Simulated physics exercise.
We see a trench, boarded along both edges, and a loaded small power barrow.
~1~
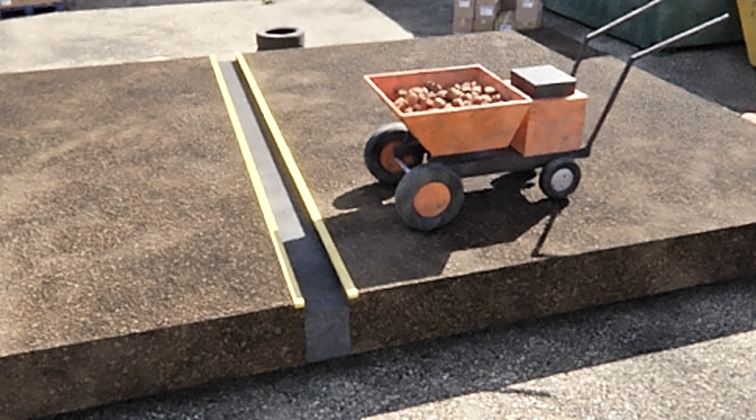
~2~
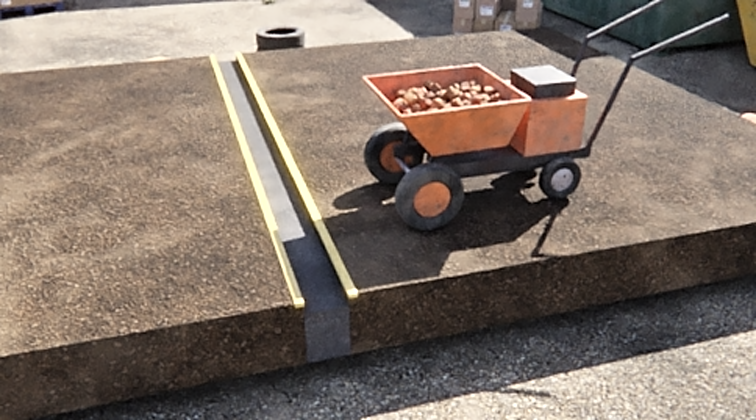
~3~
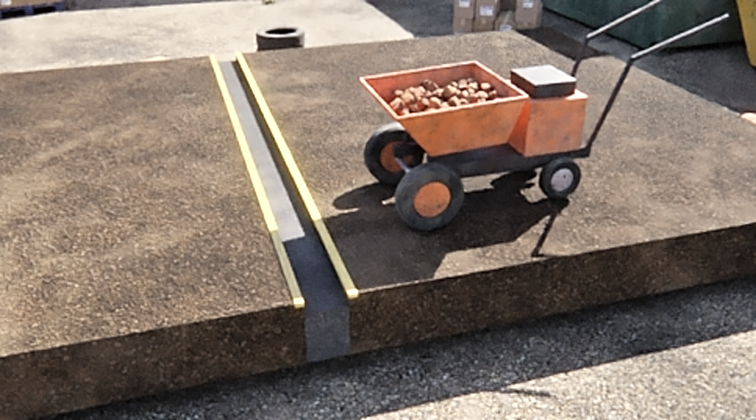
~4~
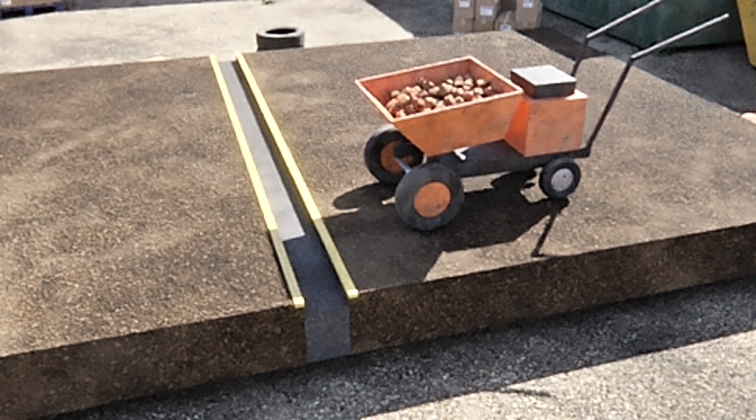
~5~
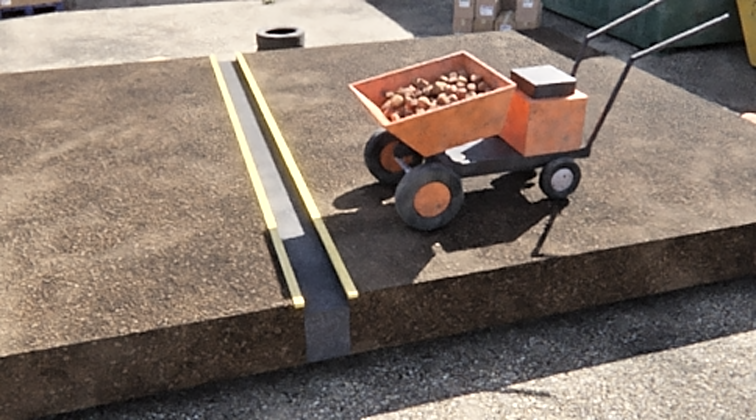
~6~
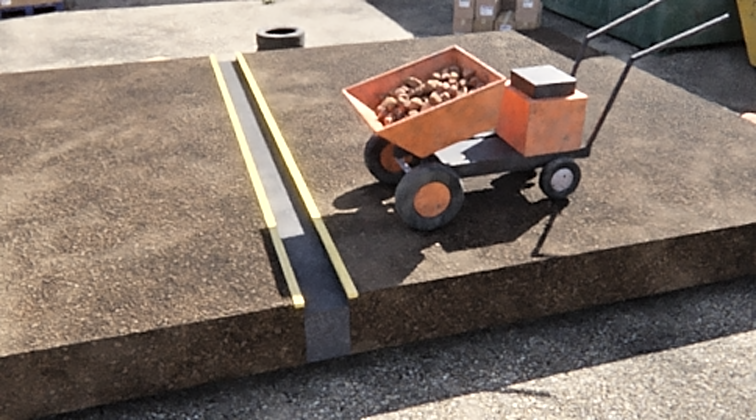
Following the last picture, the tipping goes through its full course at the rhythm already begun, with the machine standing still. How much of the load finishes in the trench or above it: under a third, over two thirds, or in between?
Trench gets a third to two thirds.
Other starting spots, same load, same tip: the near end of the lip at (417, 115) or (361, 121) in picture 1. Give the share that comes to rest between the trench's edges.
40 % and 10 %.
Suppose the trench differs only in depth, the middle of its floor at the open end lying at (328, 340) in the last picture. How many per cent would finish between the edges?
Near 80 %.
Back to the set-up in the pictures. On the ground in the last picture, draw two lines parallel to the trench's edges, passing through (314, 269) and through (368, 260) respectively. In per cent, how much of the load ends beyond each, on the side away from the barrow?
Around 30 per cent for the first, and 70 per cent for the second.
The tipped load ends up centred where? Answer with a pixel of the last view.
Around (292, 217).
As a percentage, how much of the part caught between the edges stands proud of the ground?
My figure is near 60 per cent.
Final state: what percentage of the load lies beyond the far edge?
About 10 %.
Just after the last frame, skip tipped steeply; every one in the skip.
A moment on, skip tipped right over; the larger part in the skip; just a few short of the trench; roughly a quarter in or heaped over the trench; just a few falling.
Further on, skip tipped right over; roughly a third in the skip; about a tenth short of the trench; roughly half in or heaped over the trench; about a tenth beyond it.
When it is over, skip tipped right over; roughly a third in the skip; about a tenth short of the trench; roughly half in or heaped over the trench; about a tenth beyond it.
